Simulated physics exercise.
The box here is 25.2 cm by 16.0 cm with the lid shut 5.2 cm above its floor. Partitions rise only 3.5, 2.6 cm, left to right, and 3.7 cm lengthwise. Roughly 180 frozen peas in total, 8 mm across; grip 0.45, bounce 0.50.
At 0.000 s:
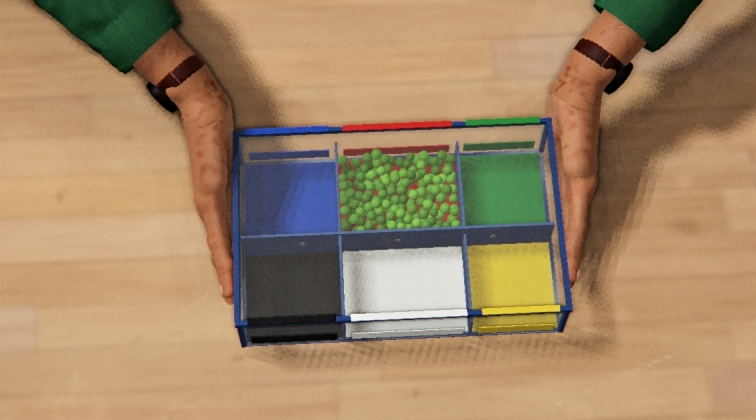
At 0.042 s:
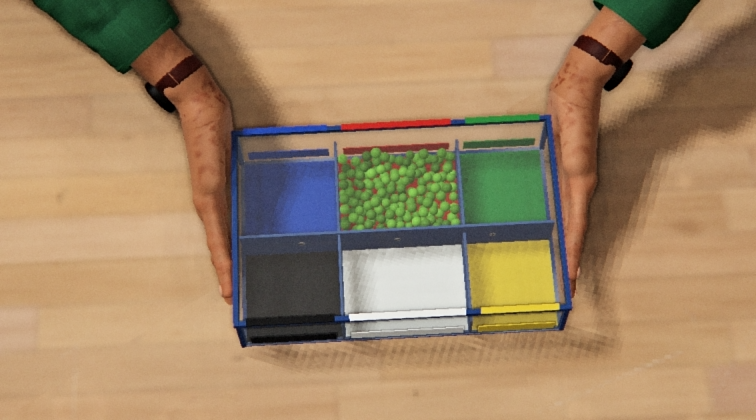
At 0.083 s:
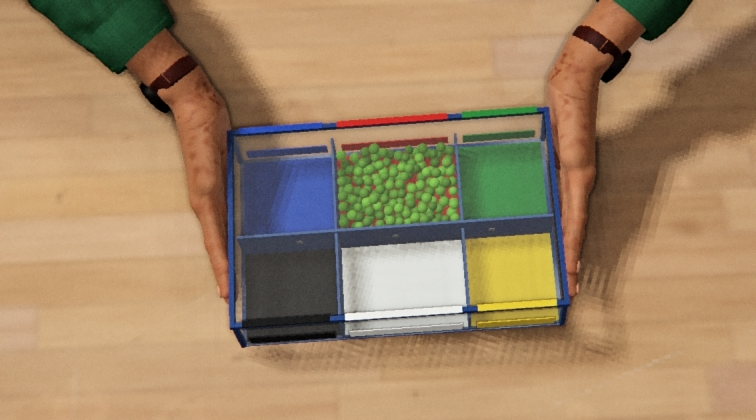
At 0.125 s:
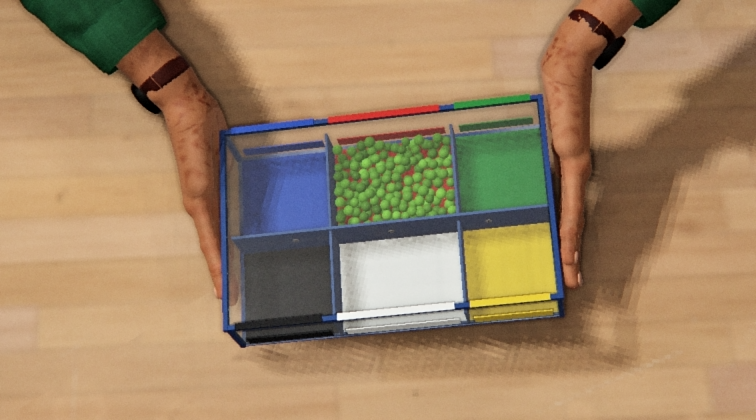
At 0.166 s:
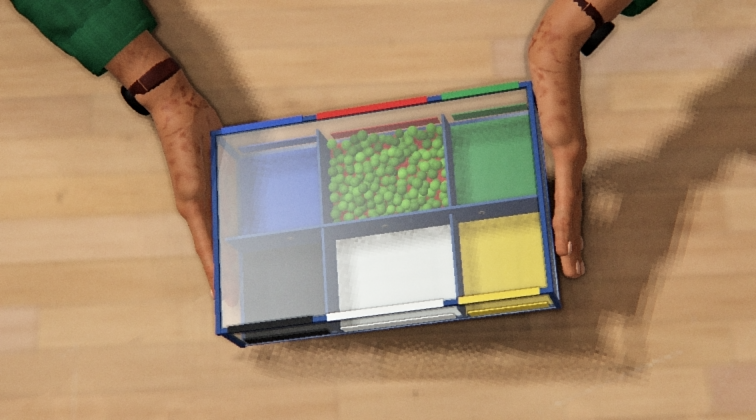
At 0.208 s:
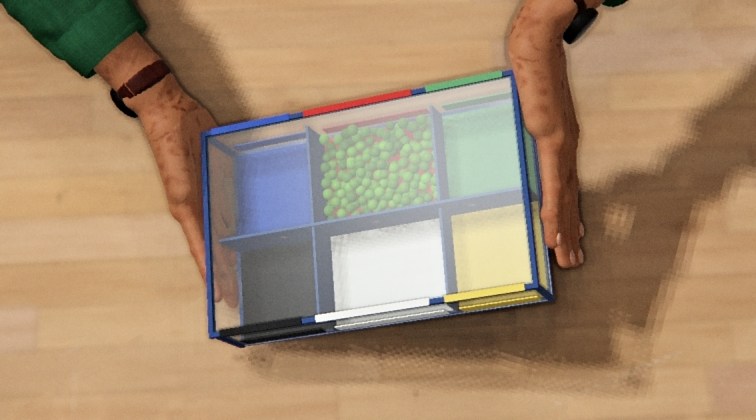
Two hands gradually tilt a lidded, colorful compartment box holding green balls toward its left front corner.
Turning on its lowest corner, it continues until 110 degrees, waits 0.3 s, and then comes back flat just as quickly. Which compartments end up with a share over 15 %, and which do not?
At the end, red: Succeeds; blue: Succeeds; green: Fails; yellow: Fails; white: Fails; black: Succeeds.
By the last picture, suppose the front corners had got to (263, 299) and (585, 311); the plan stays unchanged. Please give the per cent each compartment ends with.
Red 0; blue 0; green 65; yellow 35; white 0; black 0.
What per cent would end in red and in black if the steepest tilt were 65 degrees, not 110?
Shares after the change: Red 85, black 5, per cent.
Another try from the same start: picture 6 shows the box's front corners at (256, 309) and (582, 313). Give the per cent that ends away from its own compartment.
Then around 100 percent would end up out of place.
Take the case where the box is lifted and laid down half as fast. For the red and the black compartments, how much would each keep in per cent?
Per cent - red: 45; black: 30.
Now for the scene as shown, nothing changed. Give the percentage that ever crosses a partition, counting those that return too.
Estimate: Near 75 %.
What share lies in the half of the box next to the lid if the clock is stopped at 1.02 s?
About 80 %.
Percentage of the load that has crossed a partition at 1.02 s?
At that time I'd say around 55 per cent.
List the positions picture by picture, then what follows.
In the first picture, box tilt 0 degrees, front corners at (240, 322) and (567, 307); red 100 %.
In the second picture, box tilt 1 degrees, front corners at (239, 322) and (566, 305).
In the third picture, box tilt 4 degrees, front corners at (235, 324) and (564, 301), lowest corner left front.
In the fourth picture, box tilt 10 degrees, front corners at (229, 326) and (558, 294), lowest corner left front.
In the fifth picture, box tilt 16 degrees, front corners at (222, 329) and (548, 288), lowest corner left front.
In the sixth picture, box tilt 22 degrees, front corners at (215, 333) and (533, 284), lowest corner left front; red 100 %. Its pace works out near 150 degrees a second.
After 1.02 s, tilt 110 degrees; red 45 %, blue 25 %, black 35 %.
After 1.56 s, tilt 59 degrees; red 25 %, blue 35 %, black 40 %.
Then, at 2.17 s, tilt 0 degrees; red 25 %, blue 35 %, black 45 %.
In the end, at 2.8 s, red 25 %, blue 35 %, green 0 %, yellow 0 %, white 0 %, black 45 %.
